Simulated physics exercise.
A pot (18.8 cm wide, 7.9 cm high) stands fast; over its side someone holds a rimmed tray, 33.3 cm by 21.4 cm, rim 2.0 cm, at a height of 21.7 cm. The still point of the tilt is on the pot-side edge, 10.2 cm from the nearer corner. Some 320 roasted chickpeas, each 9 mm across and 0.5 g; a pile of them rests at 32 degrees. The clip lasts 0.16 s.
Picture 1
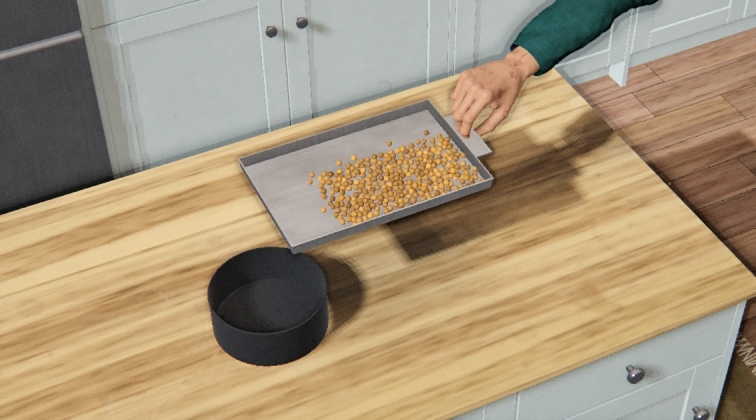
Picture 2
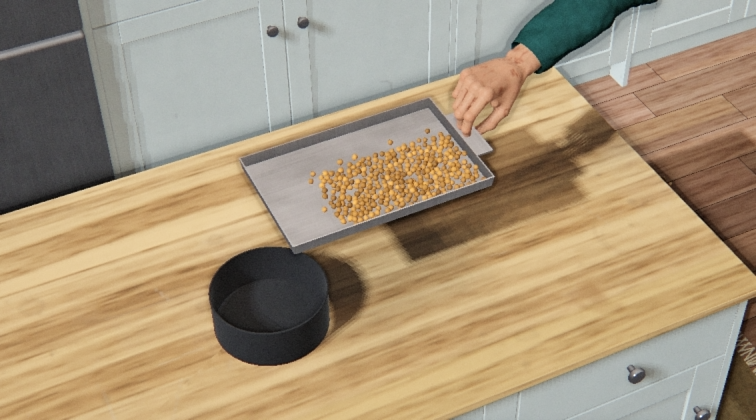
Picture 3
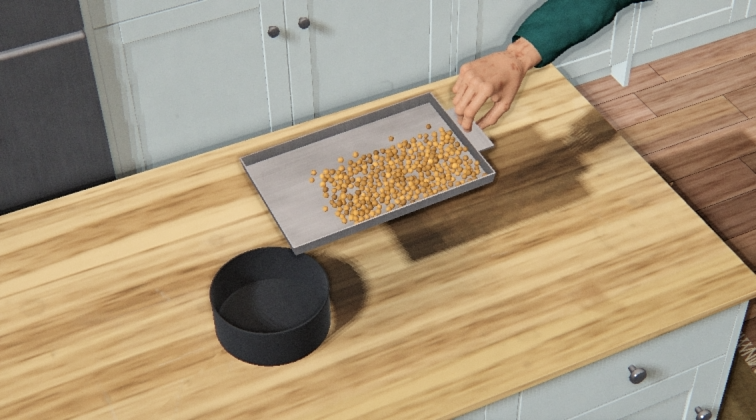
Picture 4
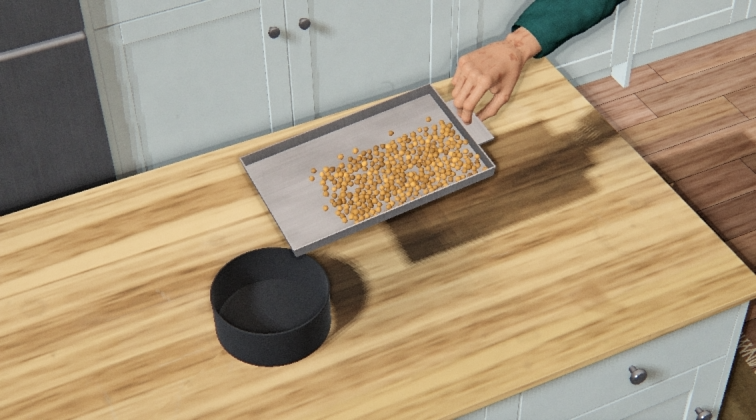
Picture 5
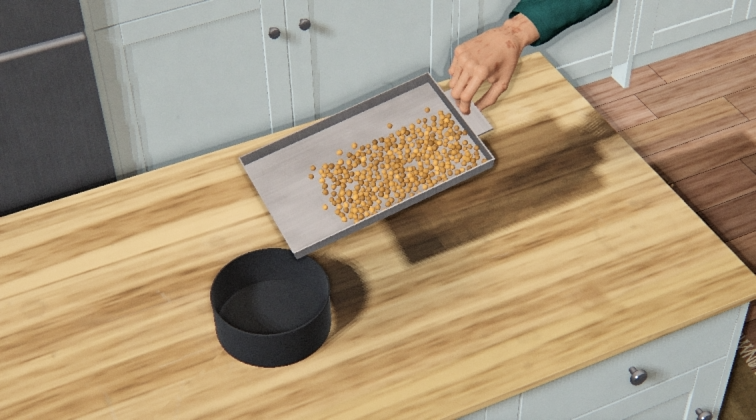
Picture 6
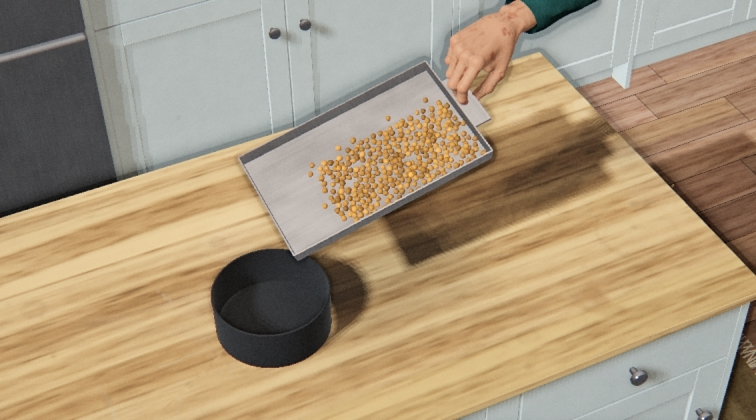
A hand in a green sleeve slowly raising the right end of a metal tray of roasted chickpeas beside a black pot.
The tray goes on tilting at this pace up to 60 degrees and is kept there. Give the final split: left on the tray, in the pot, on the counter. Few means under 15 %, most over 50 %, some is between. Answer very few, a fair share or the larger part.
Tray: A fair share, pot: A fair share, counter: A fair share.
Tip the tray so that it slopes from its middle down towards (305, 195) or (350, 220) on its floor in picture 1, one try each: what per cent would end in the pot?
Some 20 and 10 per cent.
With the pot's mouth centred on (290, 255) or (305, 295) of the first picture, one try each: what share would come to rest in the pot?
Some 0 and 15 per cent.
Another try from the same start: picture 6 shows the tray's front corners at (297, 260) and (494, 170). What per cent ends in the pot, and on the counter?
Pot 5, counter 15.
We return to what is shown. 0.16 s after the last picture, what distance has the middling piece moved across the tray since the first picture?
Roughly 1 cm.
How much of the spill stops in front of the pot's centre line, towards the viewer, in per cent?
Some 100 per cent.
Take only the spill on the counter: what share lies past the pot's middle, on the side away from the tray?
Roughly 100 per cent.
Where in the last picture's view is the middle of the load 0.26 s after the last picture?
At about (354, 164).
Then, 0.16 s after the last picture, tilt 40 degrees; the tray holds 100 %, the pot 0 %.
Then, 0.26 s after the last picture, tilt 55 degrees; the tray holds 100 %, the pot 0 %.
Then, 0.50 s after the last picture, tilt 60 degrees; the tray holds 65 %, the pot 0 %.
In the end, tray 40 %, pot 25 %, counter 35 %.
